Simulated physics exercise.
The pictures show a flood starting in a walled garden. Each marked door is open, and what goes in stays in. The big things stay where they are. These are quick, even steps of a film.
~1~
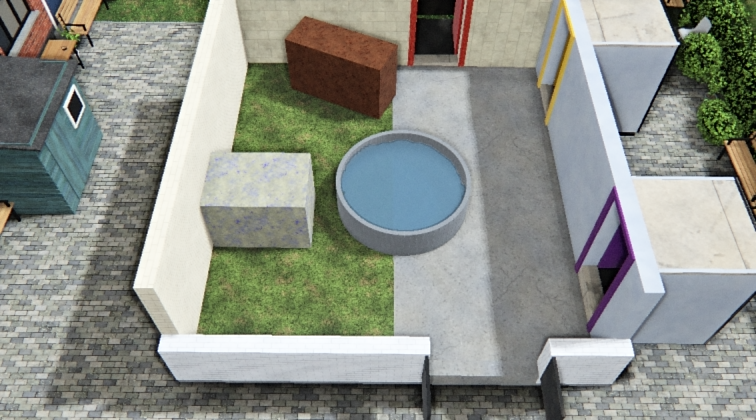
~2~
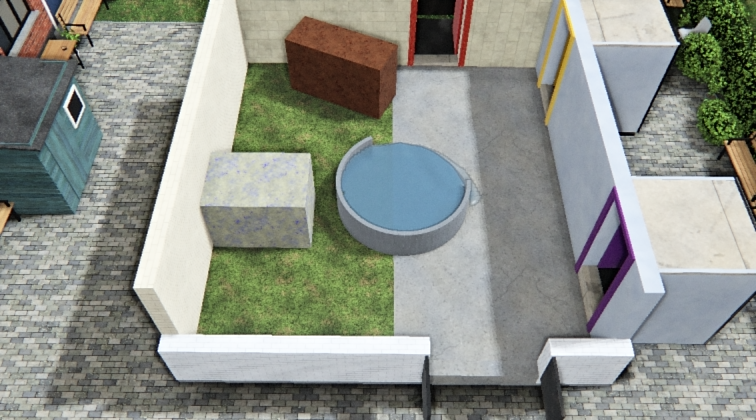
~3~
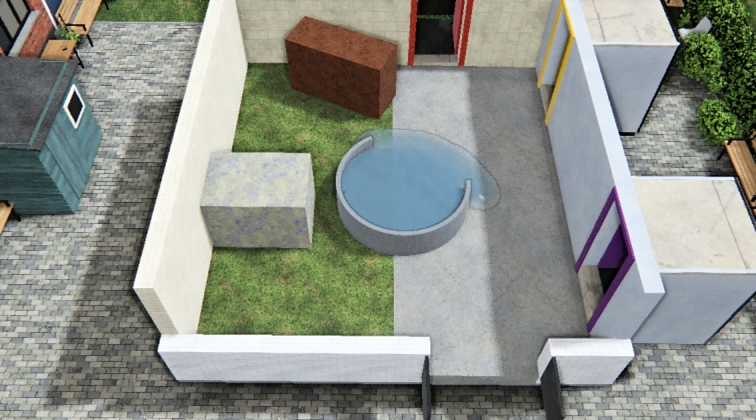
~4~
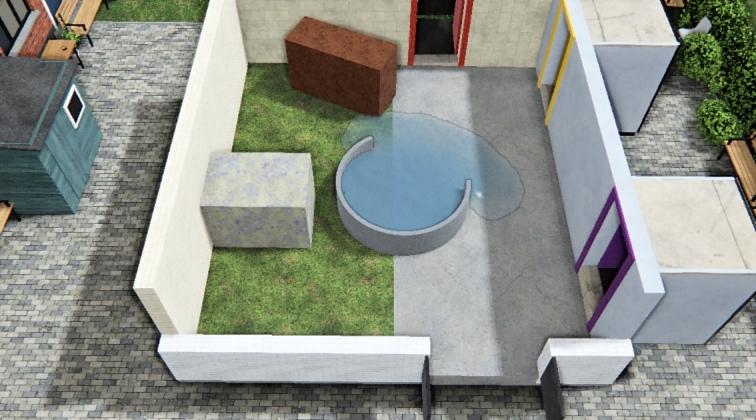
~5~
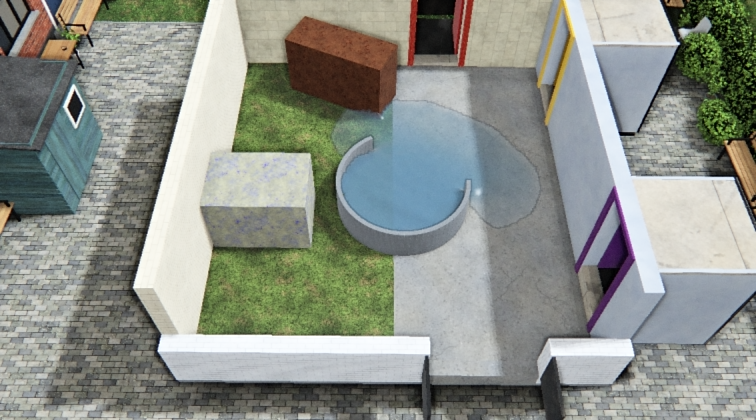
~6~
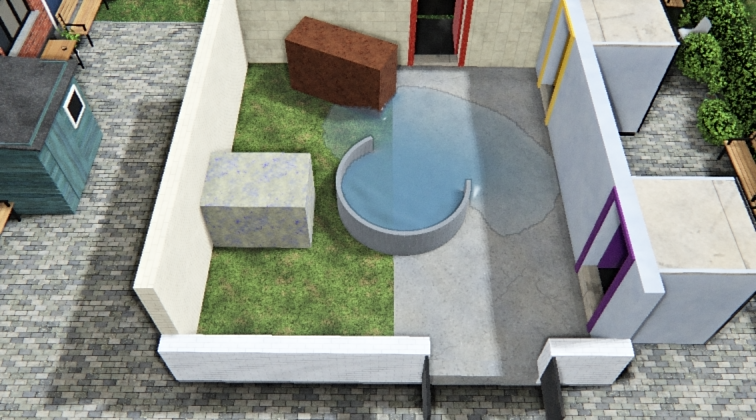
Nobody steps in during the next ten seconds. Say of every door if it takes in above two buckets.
In the end: The purple door holds within the limit; the red door floods; the yellow door floods.
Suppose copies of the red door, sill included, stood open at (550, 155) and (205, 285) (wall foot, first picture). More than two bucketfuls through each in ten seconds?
As listed: Is over, takes less.
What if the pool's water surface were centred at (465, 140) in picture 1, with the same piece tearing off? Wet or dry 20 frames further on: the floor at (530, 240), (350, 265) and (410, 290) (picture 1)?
In turn: Awash, clear, clear.
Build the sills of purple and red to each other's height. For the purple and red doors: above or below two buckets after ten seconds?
In short: Purple stays under, red holds.
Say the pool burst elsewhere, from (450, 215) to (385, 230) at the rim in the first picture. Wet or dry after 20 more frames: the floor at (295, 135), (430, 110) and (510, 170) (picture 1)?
In turn: No water, not flooded, clear.
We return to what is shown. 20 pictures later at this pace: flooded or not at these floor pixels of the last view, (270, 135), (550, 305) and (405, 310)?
In turn: Under water, under water, no water.
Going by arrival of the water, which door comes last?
The door marked purple.
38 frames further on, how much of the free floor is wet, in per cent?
Near 70 in a hundred.
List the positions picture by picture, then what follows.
The round tank at (403, 182) is whole and still, in the first frame.
Water pours out on the round tank's far side and has run to a hidden place, in the second frame.
The front is at (492, 203), out from the gap on the round tank's far side, in the third frame.
Water pours out on the round tank's far side and has run to (516, 201), in the fourth frame.
Water pours out on the round tank's far side and has run to (536, 193), in the fifth frame.
The front is at (555, 185), out from the gap on the round tank's far side, in the sixth frame.
A moment on, water covers 35 % of the floor; the purple door not reached, the red door under two buckets in, the yellow door wet at the sill, nothing in.
Next, water covers 40 % of the floor; the purple door wet at the sill, nothing in, the red door over two buckets in, the yellow door under two buckets in.
Then, water covers 55 % of the floor; the purple door wet at the sill, nothing in, the red door far over two buckets in, the yellow door over two buckets in.
Later, water covers 70 % of the floor; the purple door wet at the sill, nothing in, the red door far over two buckets in, the yellow door far over two buckets in.
In the end, water covers 80 % of the floor; the purple door wet at the sill, nothing in, the red door far over two buckets in, the yellow door far over two buckets in.
